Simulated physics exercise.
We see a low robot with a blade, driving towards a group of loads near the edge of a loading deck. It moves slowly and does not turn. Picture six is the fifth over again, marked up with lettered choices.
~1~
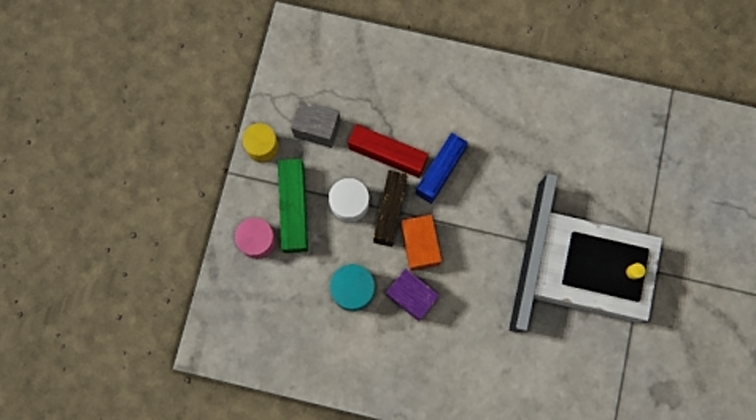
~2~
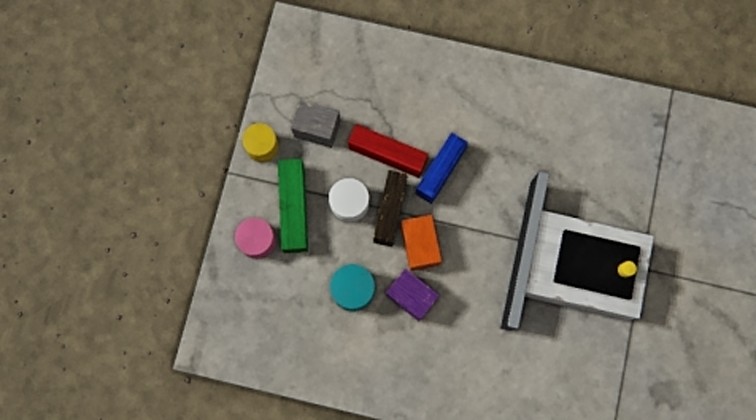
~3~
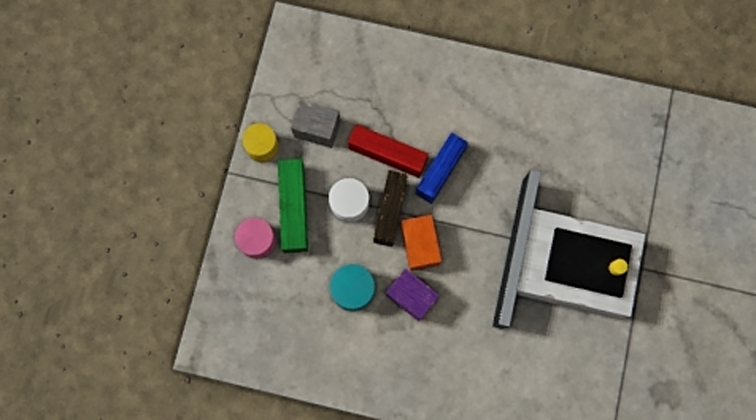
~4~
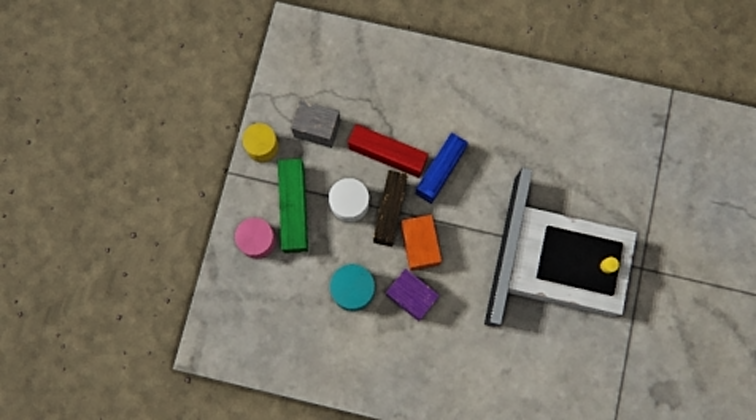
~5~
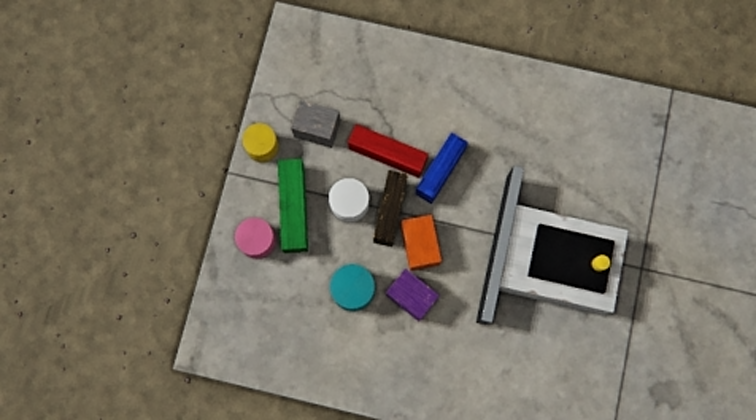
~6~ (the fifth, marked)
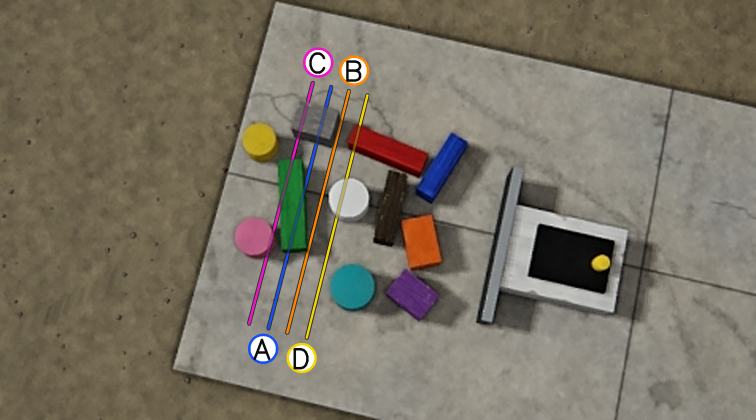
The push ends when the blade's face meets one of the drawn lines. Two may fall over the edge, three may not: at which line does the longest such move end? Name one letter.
Stop at A.
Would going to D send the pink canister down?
By then, no.
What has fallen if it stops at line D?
The grey crate.
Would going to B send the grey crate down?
Yes.
On the marked copy, A at (301, 204); B at (319, 208); C at (282, 200); D at (338, 213).
Taking A. A third of the way, robot (492, 240); turquoise canister (342, 288); purple crate (385, 296).
Two thirds of the way, robot (417, 223); grey crate (258, 109); green stick (275, 209).
When it is over, robot (363, 210); grey crate over the edge; yellow canister over the edge; two fallen.
As for the rest, B is within the limit but short; C drops five; D is within the limit but short.
